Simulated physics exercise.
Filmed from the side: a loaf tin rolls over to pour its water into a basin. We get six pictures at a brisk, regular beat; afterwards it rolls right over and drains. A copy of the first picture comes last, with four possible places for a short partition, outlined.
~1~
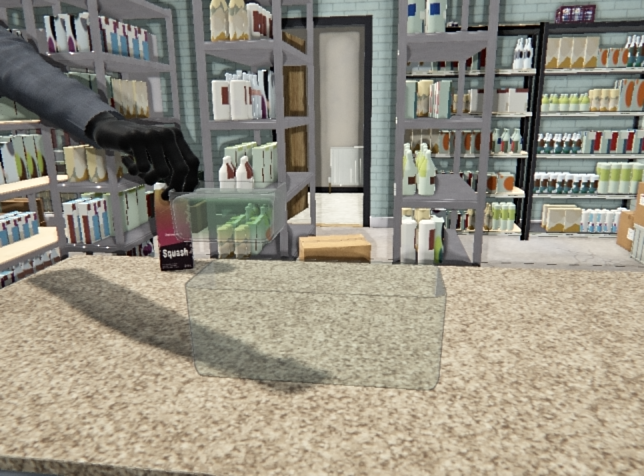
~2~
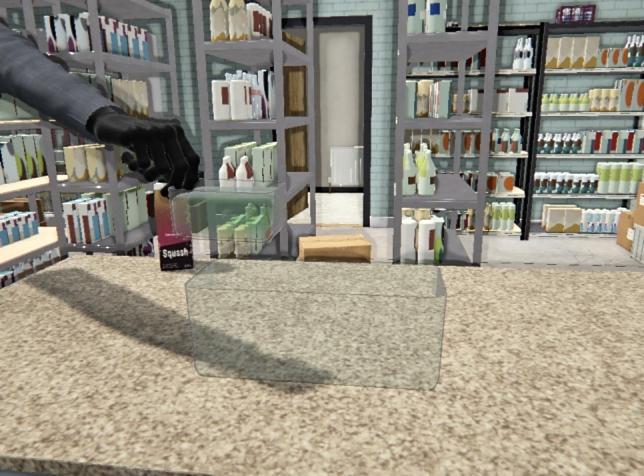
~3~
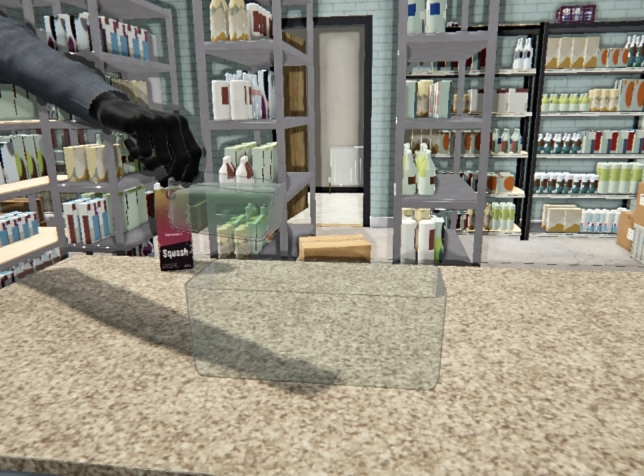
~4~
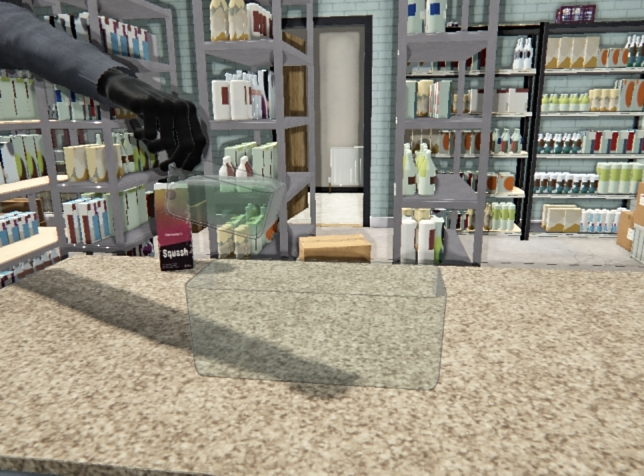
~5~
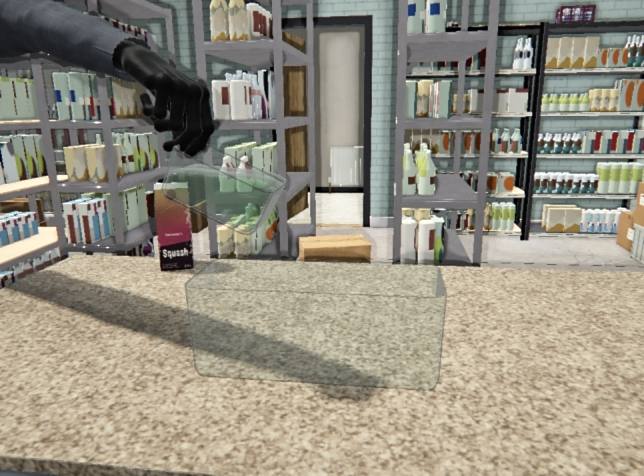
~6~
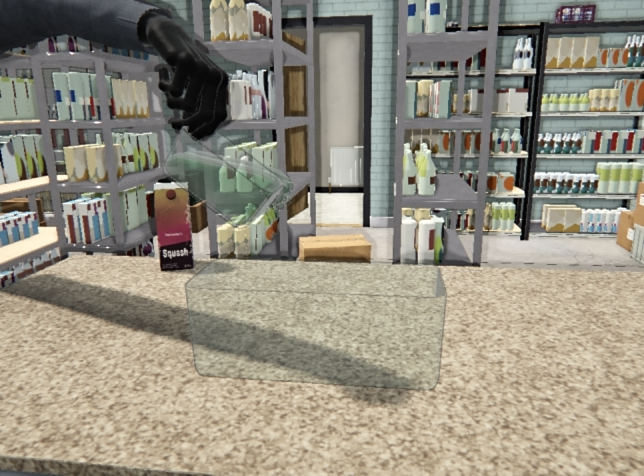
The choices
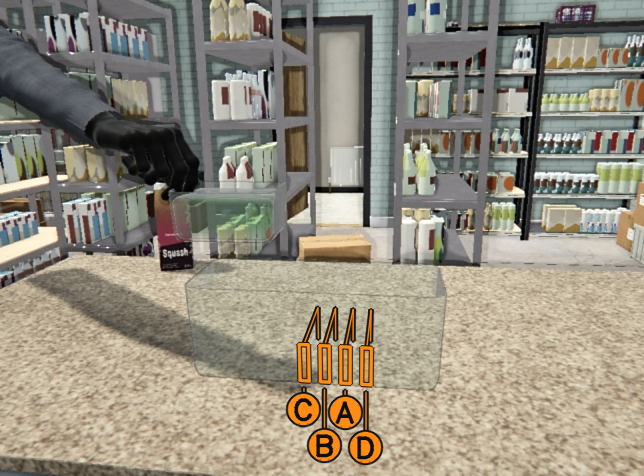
A clear, box-shaped container stayed level at first, then tilted steadily to the right above a larger see-through basin on the speckled counter, as a black-gloved hand rose and shifted right over it.
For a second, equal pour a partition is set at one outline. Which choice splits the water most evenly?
Go for D.
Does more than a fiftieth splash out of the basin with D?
Yes, it does.
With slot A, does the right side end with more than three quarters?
No.
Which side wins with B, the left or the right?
The right one.
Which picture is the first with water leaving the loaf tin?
Picture 4.
On the marked copy, A at (345, 390); B at (324, 389); C at (303, 387); D at (365, 391).
For slot A, about 32 % ends left of the wall and 61 % right of it; 7 % is lost outside.
For slot B, about 19 % ends left of the wall and 75 % right of it; 6 % is lost outside.
For slot C, about 16 % ends left of the wall and 78 % right of it; 7 % is lost outside.
For slot D, about 48 % ends left of the wall and 46 % right of it; 6 % is lost outside.
